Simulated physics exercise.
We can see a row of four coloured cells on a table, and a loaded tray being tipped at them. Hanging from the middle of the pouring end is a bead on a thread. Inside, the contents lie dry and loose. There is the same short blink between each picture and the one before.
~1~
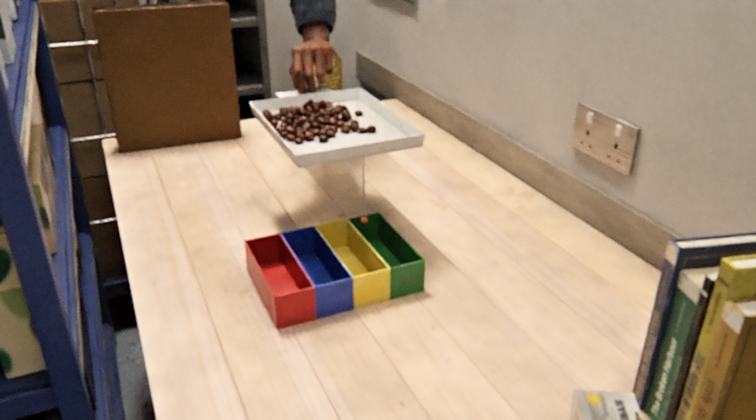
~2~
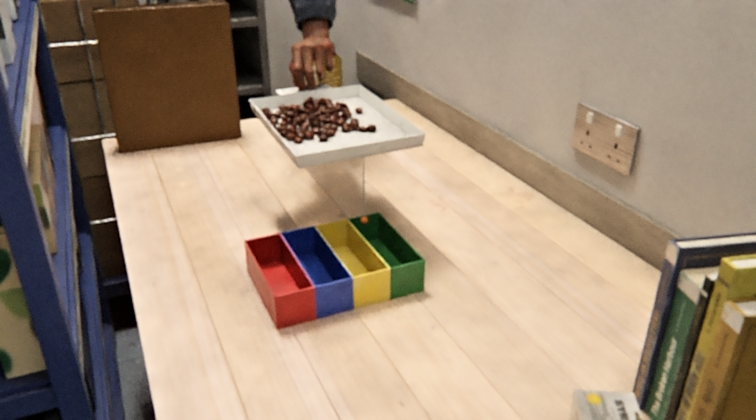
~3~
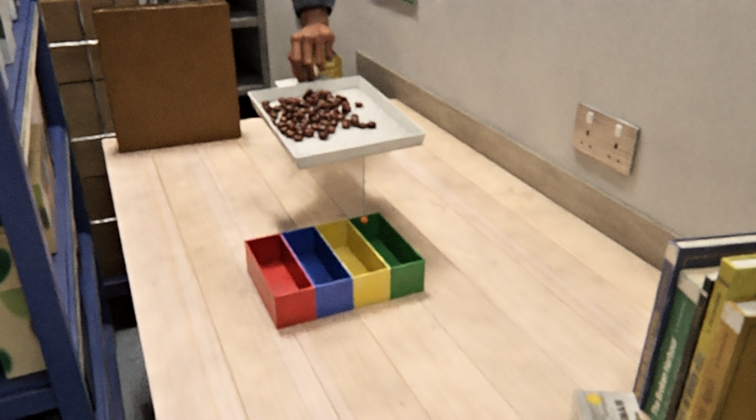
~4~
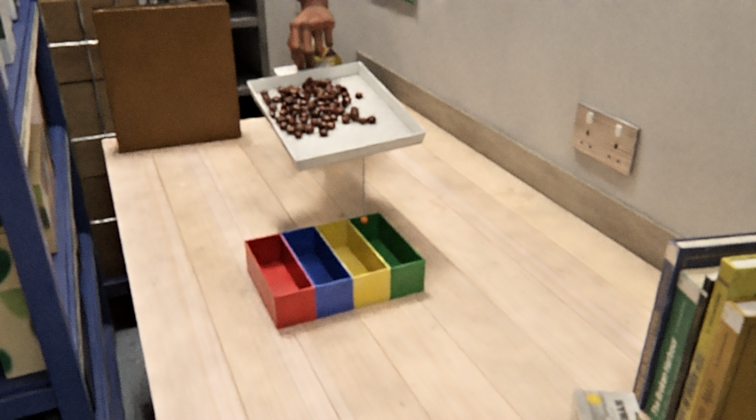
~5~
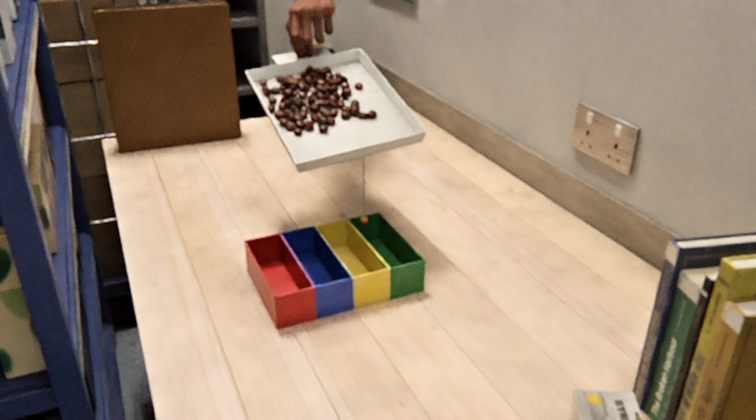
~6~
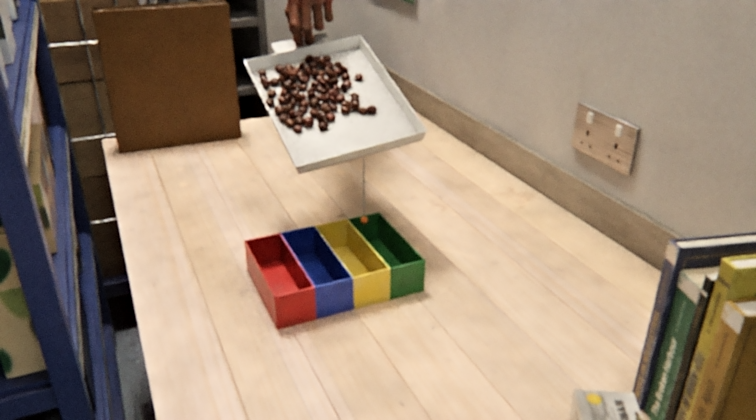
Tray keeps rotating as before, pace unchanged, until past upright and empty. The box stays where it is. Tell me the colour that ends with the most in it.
That would be blue.
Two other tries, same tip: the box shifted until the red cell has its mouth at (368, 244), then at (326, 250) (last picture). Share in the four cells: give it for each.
Close to 20 in a hundred, followed by close to 80 in a hundred.
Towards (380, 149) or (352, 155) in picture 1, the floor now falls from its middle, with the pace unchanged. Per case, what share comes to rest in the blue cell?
0 % and 30 %, roughly.
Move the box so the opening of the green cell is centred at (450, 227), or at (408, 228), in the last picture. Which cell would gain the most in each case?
In the first case it's that red cell, in the second it's the cell in red.
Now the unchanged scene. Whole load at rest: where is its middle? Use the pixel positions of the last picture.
About (329, 282).
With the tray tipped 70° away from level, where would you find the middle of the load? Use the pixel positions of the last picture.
The middle of the pieces sits at roughly (325, 164).
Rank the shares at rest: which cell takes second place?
In second place: The yellow one.
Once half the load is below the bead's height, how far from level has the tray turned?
Near 90 degrees.
Shortly afterwards, tray tipped steeply; near two thirds on the tray; only a few in the blue cell; only a few in the red cell; near a quarter falling or outside the box.
Next, tray tipped past a quarter turn; a little on the tray; near half in the blue cell; near a quarter in the yellow cell; a little in the red cell; only a few in the green cell; a little falling or outside the box.
Some moments later, tray tipped past a quarter turn; near half in the blue cell; near a third in the yellow cell; a little in the red cell; a little in the green cell; only a few falling or outside the box.
In the end, tray tipped past a quarter turn; near half in the blue cell; near a third in the yellow cell; a little in the red cell; a little in the green cell; only a few outside the box.
